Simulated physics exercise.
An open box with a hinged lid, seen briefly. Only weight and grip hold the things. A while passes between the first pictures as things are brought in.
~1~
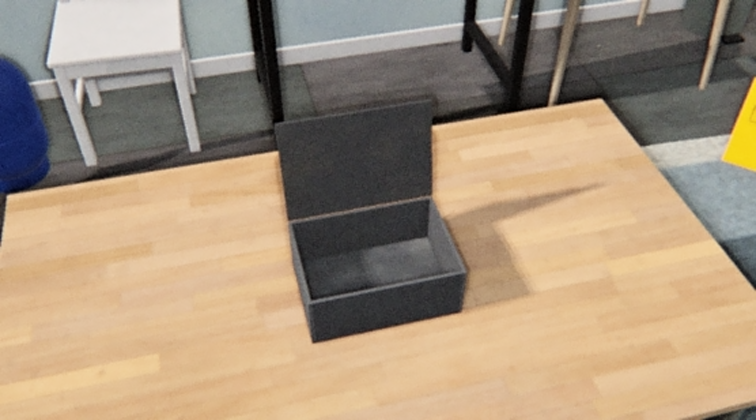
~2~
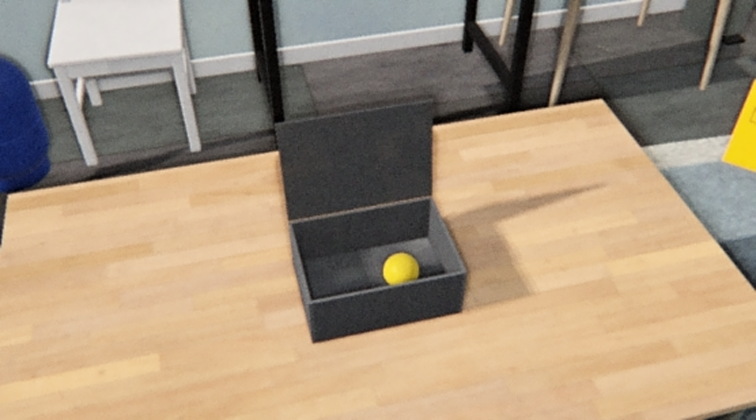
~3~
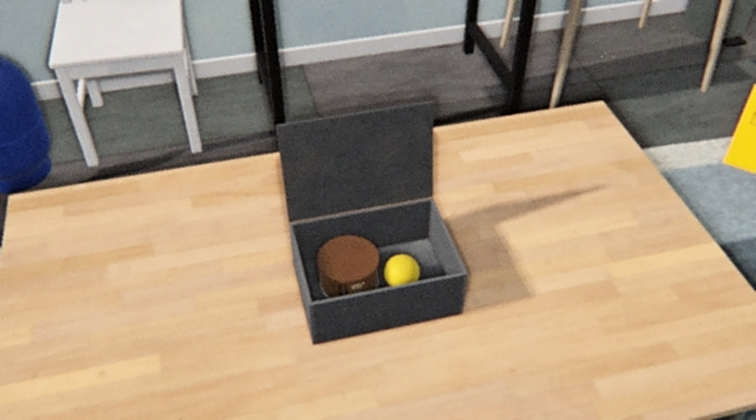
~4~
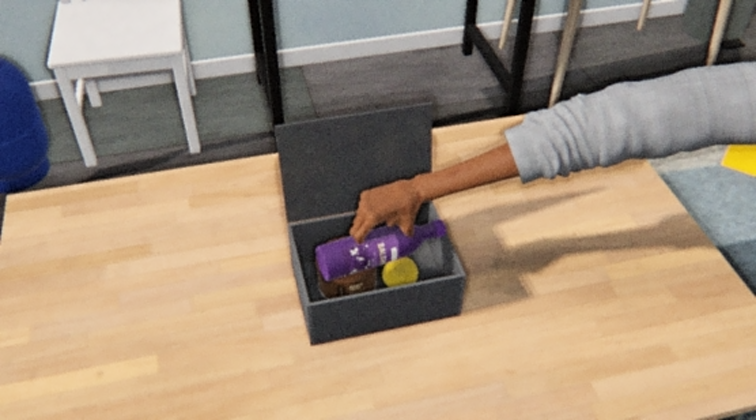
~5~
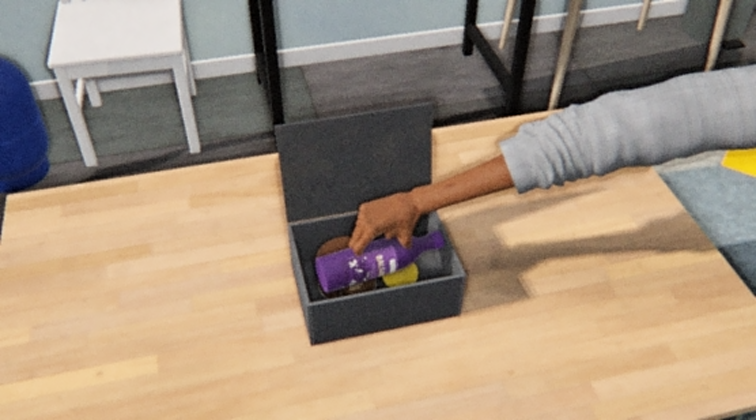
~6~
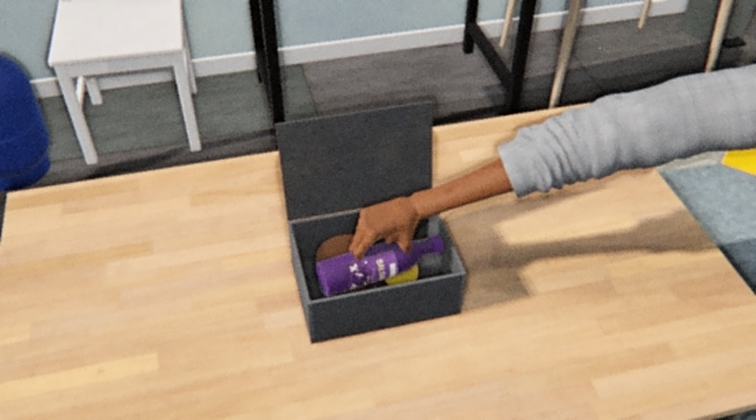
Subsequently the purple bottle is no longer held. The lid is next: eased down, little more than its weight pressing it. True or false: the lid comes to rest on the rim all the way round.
True.
Then, 0.60 s later than the last frame, purple bottle moved about its own width near (387, 297); yellow lemon moved about its own width.
Then, 1.50 s later than the last frame, lid 66° above the rim; purple bottle moved about its own width near (387, 297); yellow lemon moved about its own width.
Then, 2.10 s later than the last frame, lid 24° above the rim; purple bottle moved about its own width near (387, 298); yellow lemon moved about its own width.
When it is over, lid shut; moved from the start, purple bottle and yellow lemon; brown tub as before. End places, in pixels of the last picture, purple bottle near (388, 298).
